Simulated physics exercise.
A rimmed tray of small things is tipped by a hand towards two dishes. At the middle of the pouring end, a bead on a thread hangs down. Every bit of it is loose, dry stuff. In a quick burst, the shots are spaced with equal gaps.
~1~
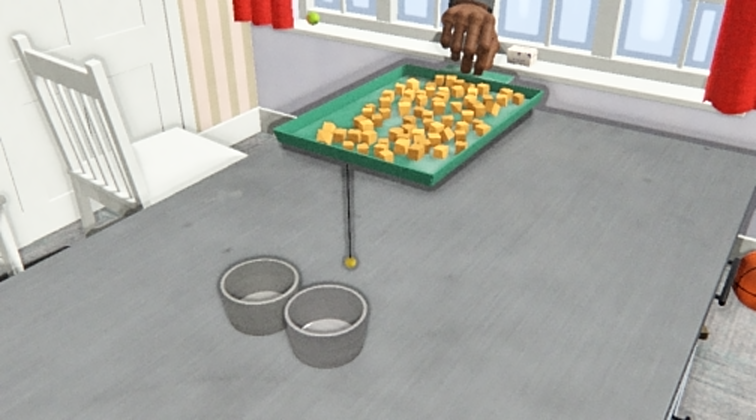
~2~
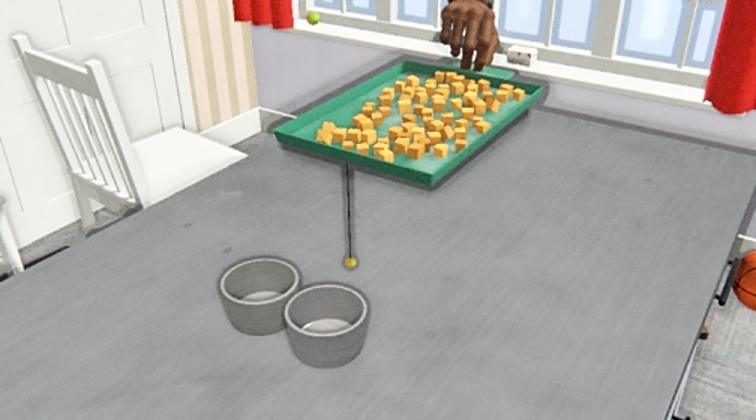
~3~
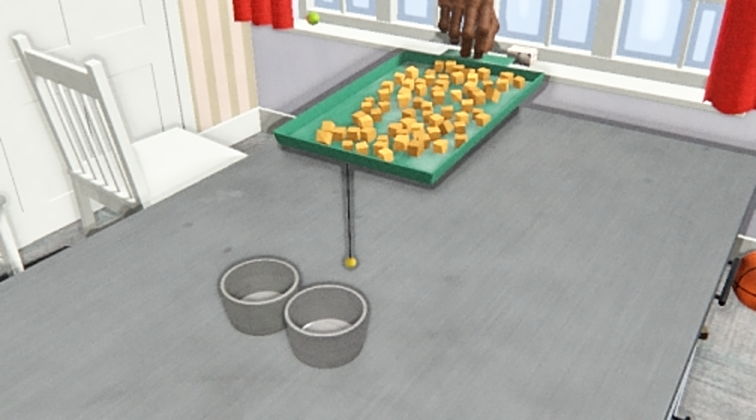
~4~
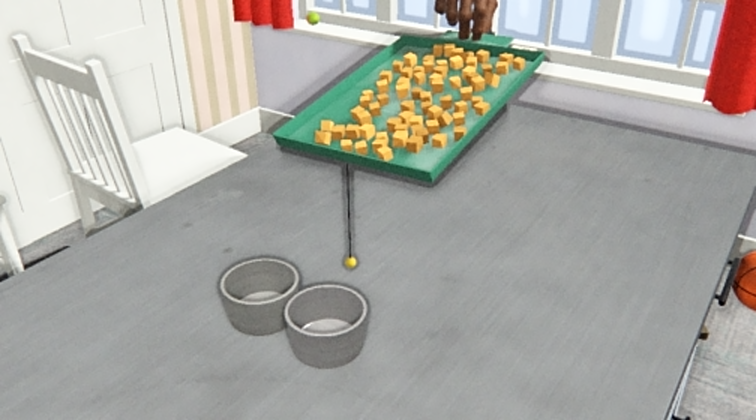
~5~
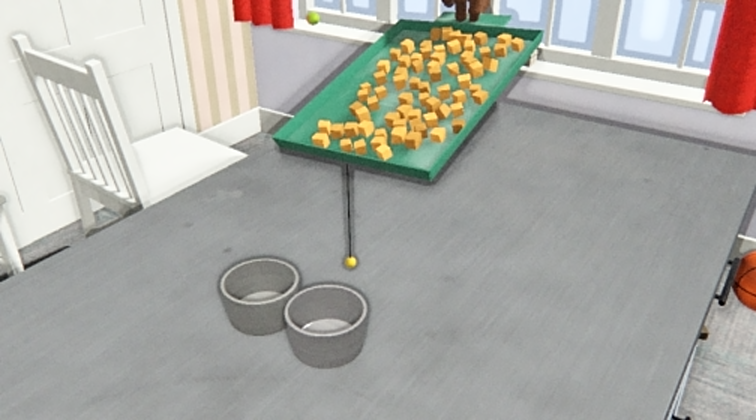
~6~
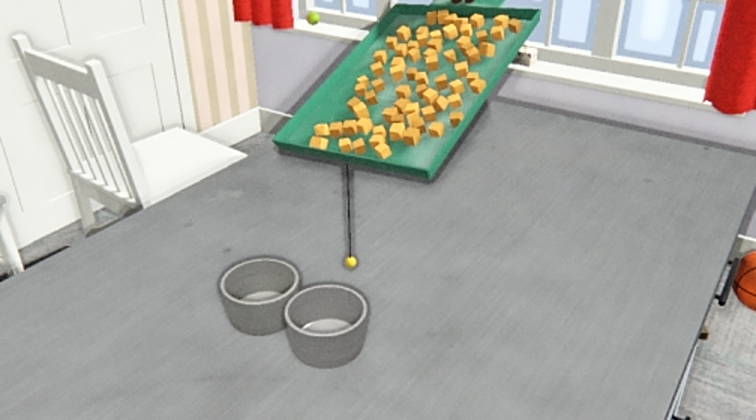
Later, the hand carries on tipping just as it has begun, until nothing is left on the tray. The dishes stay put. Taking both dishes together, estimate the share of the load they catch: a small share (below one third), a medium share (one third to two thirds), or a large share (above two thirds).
They catch a medium share of it.
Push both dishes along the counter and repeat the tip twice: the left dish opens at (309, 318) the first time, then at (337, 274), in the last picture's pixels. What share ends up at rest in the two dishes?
Trial 1 around 20 percent, trial 2 around 10 percent.
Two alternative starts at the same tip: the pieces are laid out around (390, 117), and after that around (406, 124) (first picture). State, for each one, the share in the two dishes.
Estimate: 60 % first, 50 % second.
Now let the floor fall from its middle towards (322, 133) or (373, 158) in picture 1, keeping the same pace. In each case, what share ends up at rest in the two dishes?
In turn, 10 percent and then 50 percent.
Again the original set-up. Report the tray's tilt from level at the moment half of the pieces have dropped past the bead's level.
Tilt: Around 115 degrees.
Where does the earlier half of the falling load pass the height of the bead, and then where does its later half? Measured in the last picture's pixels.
The opening part goes through (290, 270); what follows goes through (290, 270).
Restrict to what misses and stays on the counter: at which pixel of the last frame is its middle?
Near (193, 340).
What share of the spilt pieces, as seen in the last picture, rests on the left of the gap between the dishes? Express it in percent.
I reckon around 70 per cent.
Soon after the last picture, tray tipped steeply; nearly all on the tray; a small part in the air.
A little later, tray tipped past a quarter turn; about two thirds on the tray; a small part in the right dish; a small part in the left dish; about a quarter outside both; a small part in the air.
Later still, tray tipped past a quarter turn; about a quarter in the right dish; about a quarter in the left dish; about half outside both.
By the end, tray tipped past a quarter turn; about a quarter in the right dish; about a quarter in the left dish; about half outside both.
